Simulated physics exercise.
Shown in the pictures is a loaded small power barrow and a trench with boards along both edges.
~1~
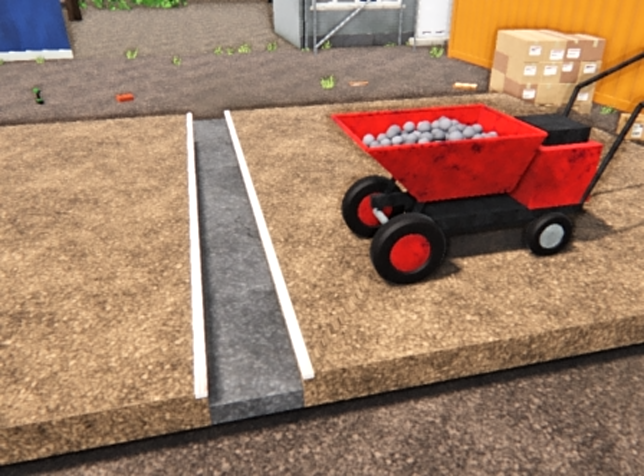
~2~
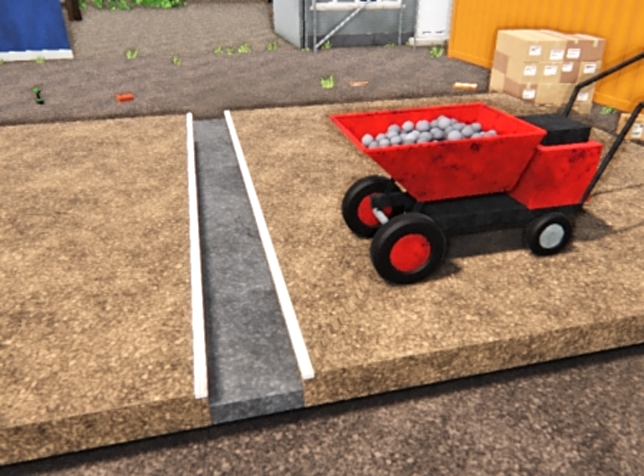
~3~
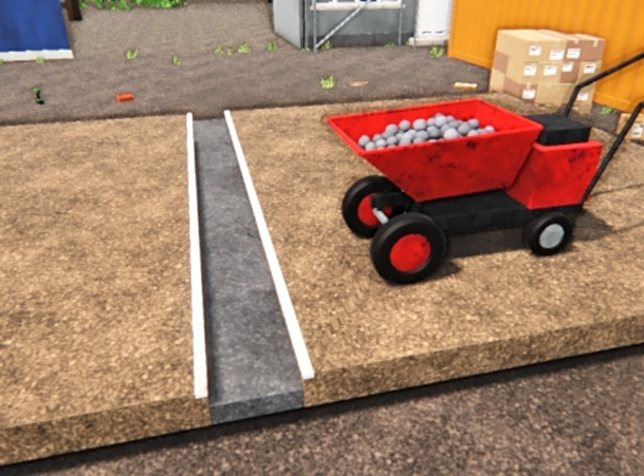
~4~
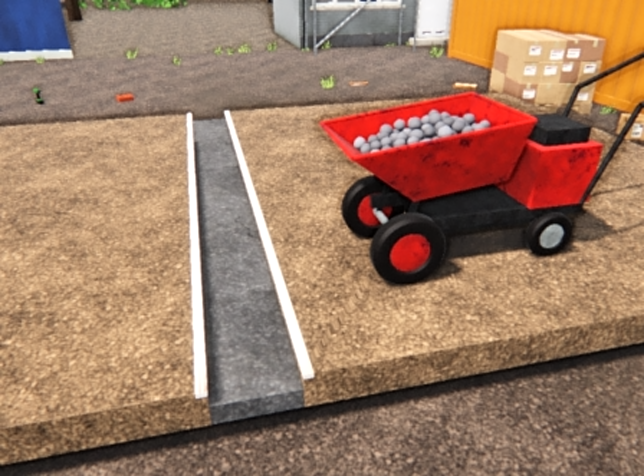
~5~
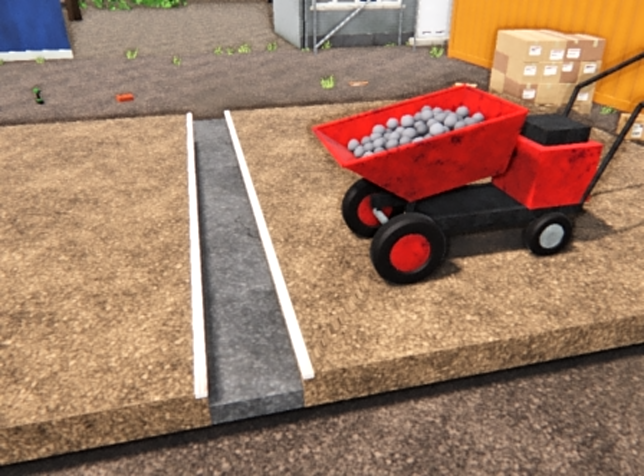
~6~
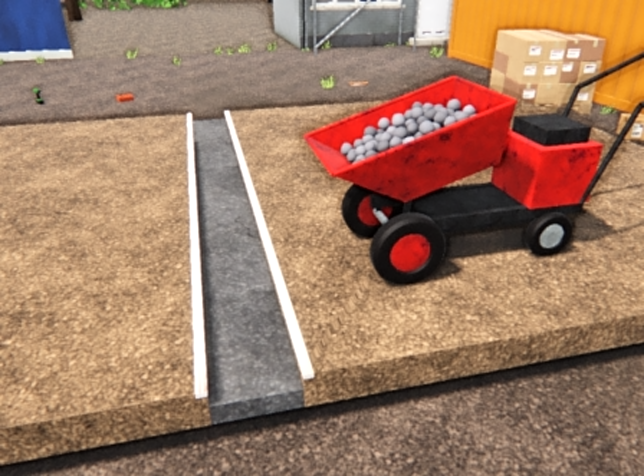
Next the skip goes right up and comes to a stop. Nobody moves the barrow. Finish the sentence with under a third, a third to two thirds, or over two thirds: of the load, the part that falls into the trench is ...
The part that falls into the trench is over two thirds.
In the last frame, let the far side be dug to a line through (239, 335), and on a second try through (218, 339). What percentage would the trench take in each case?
The first try gives 50 percent, then the second gives 70 percent.
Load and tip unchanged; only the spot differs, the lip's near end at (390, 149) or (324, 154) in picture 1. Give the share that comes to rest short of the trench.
About 10 percent at the first place and about 0 percent at the second.
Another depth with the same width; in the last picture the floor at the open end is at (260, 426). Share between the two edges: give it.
Estimate: Approx. 100 per cent.
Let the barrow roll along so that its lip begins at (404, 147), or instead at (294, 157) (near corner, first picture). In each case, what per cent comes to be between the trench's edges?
You'd get around 60 in a hundred, then 30 in a hundred.
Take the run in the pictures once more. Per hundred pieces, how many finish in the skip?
I reckon some 10 percent.
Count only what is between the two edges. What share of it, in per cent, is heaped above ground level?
Close to 45 percent.
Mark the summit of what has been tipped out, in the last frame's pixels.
The topmost point rests at roughly pixel (245, 265) in the last view.
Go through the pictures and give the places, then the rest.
The first picture shows lip of the skip (368, 151), level; top of the load (440, 140), round cobbles; first edge of the trench (294, 327); far edge (199, 342), the trench over half as wide as the skip, and shallow for its width.
The second picture shows lip of the skip (366, 151), level; top of the load (452, 140).
The third picture shows lip of the skip (361, 154), tipped barely; top of the load (449, 138).
The fourth picture shows lip of the skip (353, 159), tipped a little; top of the load (448, 124).
The fifth picture shows lip of the skip (344, 166), tipped a little; top of the load (449, 130).
The sixth picture shows lip of the skip (334, 175), tipped clearly; top of the load (440, 125); first edge of the trench (294, 327); far edge (199, 342).
Just after the last frame, skip tipped steeply; every one in the skip.
A moment on, skip tipped right over; roughly half in the skip; just a few short of the trench; roughly half in or heaped over the trench; just a few falling.
Further on, skip tipped right over; about a tenth in the skip; about a tenth short of the trench; the larger part in or heaped over the trench; about a tenth beyond it.
When it is over, skip tipped right over; about a tenth in the skip; about a tenth short of the trench; the larger part in or heaped over the trench; about a tenth beyond it.
